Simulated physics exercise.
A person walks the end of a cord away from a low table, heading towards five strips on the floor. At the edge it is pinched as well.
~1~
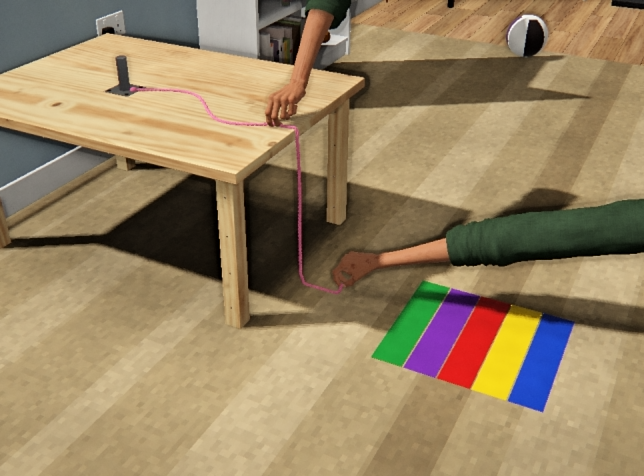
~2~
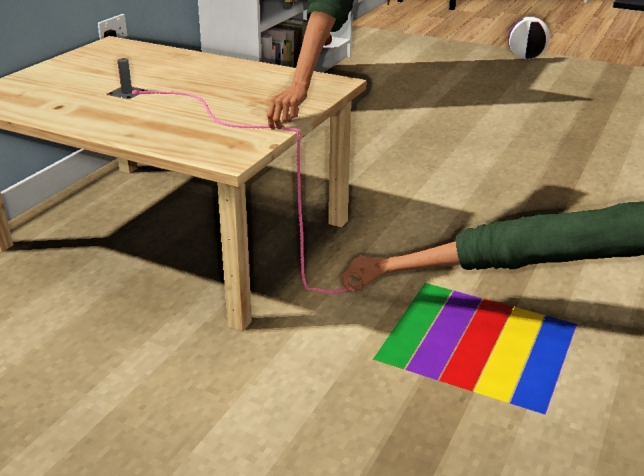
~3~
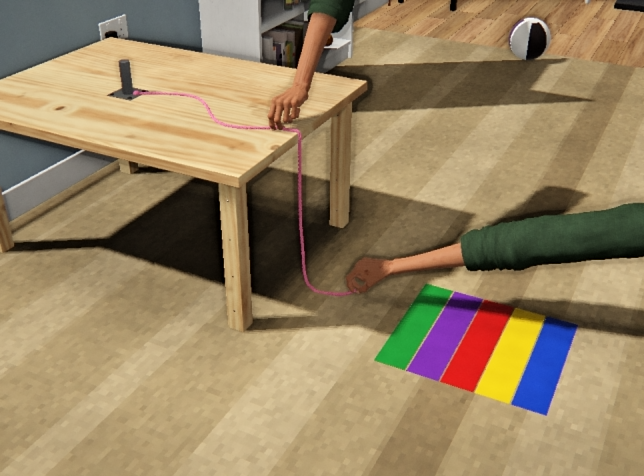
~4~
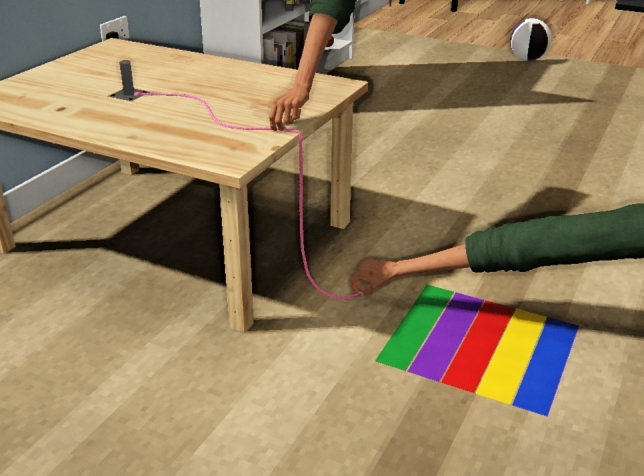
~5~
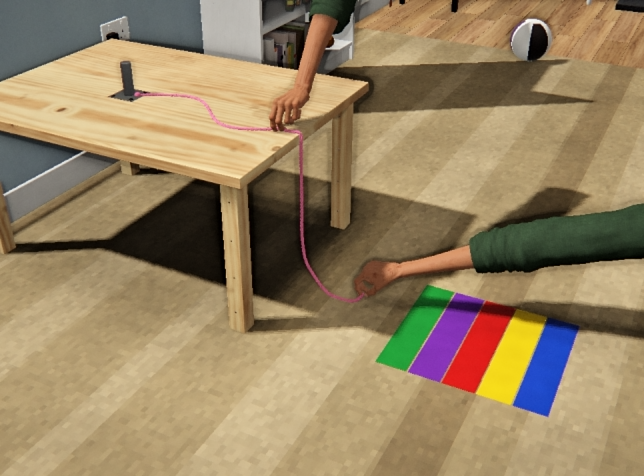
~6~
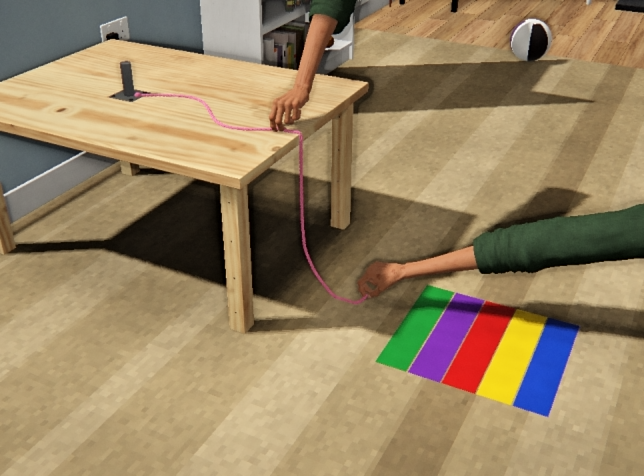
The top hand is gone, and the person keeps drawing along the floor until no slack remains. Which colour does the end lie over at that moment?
It lies over red.
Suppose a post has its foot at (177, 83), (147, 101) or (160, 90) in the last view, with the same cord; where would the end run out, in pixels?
Roughly (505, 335), (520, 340) and (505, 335), try by try.
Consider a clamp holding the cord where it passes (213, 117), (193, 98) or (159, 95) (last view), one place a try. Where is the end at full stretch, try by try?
In order of the tries: About (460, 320), about (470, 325), about (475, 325).
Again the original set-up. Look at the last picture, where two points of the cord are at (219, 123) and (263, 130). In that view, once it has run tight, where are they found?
First point (246, 121), second point (289, 131).
Early on, end near (429, 312); over green.
Midway, end near (463, 322); over purple.
At the end of the slack, end near (483, 328); over red. The red one.
